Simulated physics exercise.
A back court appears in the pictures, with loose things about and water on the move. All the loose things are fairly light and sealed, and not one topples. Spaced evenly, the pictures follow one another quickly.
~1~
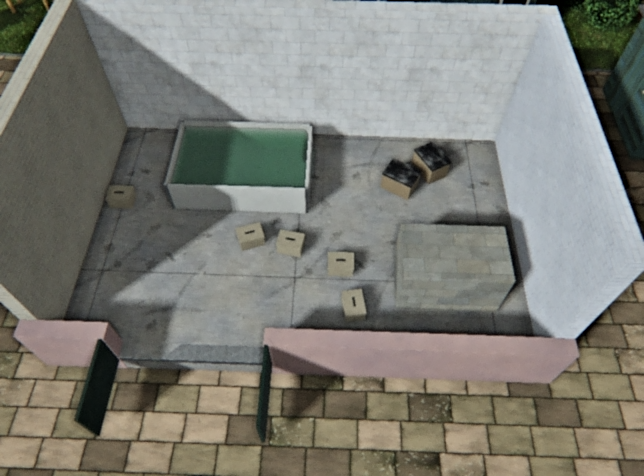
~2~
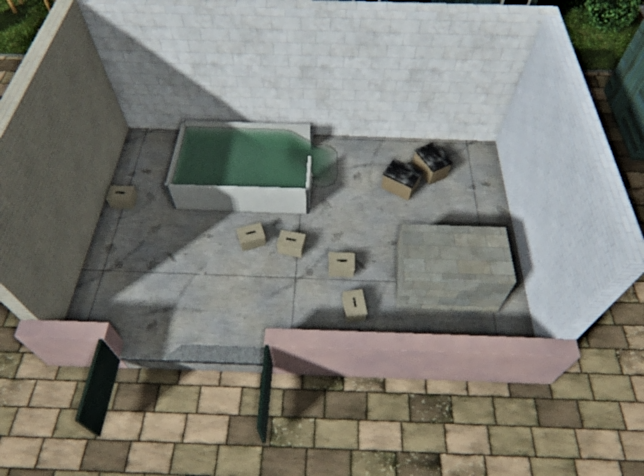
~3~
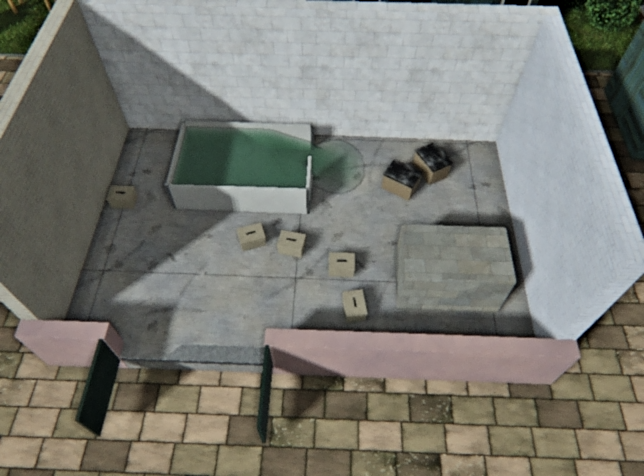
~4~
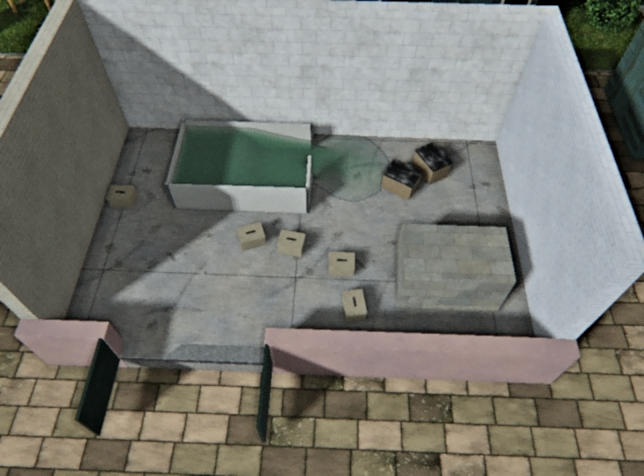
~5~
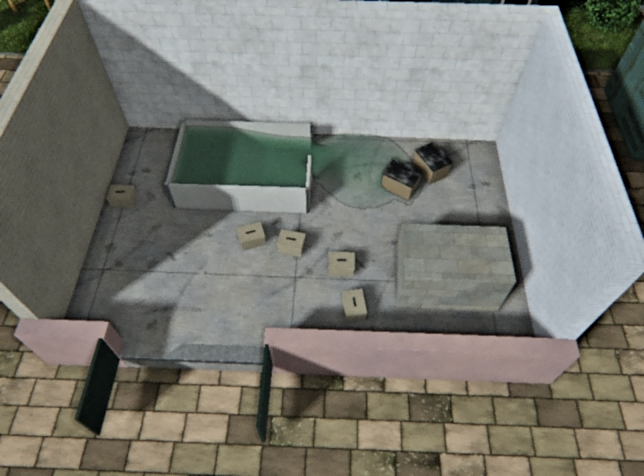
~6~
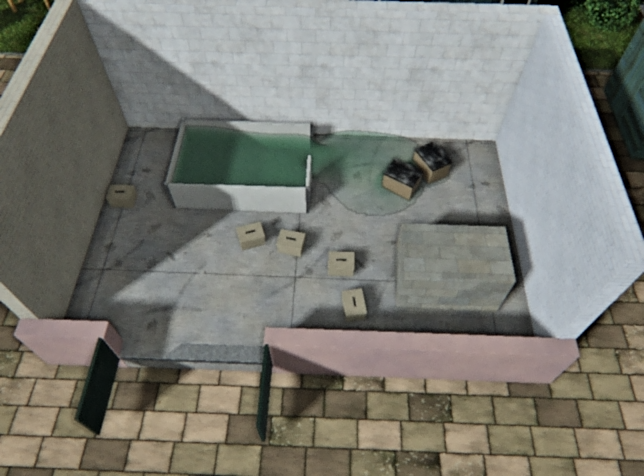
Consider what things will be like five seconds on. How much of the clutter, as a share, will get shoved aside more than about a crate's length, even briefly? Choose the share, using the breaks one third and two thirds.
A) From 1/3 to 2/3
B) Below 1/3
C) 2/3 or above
B, below 1/3.
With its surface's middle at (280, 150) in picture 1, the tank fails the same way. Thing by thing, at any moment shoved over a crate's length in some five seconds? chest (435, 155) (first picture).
Lab note for this piece: Reached that mark.
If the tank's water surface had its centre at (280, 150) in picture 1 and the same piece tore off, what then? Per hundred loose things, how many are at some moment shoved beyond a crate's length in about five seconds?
I'd put it near 10 percent.
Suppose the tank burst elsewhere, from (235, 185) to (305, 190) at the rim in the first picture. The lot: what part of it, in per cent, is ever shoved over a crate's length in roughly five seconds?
Roughly 60 %.
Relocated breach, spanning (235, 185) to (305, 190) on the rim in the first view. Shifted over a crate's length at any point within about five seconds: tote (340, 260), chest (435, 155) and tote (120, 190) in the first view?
Same order as named: Sent that far; not sent that far; not sent that far.
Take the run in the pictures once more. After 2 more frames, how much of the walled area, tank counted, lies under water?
About 25 in a hundred.
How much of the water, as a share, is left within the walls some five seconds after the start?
About 100 percent.
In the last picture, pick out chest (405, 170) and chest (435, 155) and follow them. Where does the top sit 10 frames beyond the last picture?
Near (453, 207) and (495, 166).
A moment on, 0 of 7 are well off their spots; 0 afloat.
Next, 2 of 7 are well off their spots; 1 afloat.
Later, 2 of 7 are well off their spots; 1 afloat.
In the end, 2 of 7 are well off their spots, and 2 have been at some point; 1 afloat.
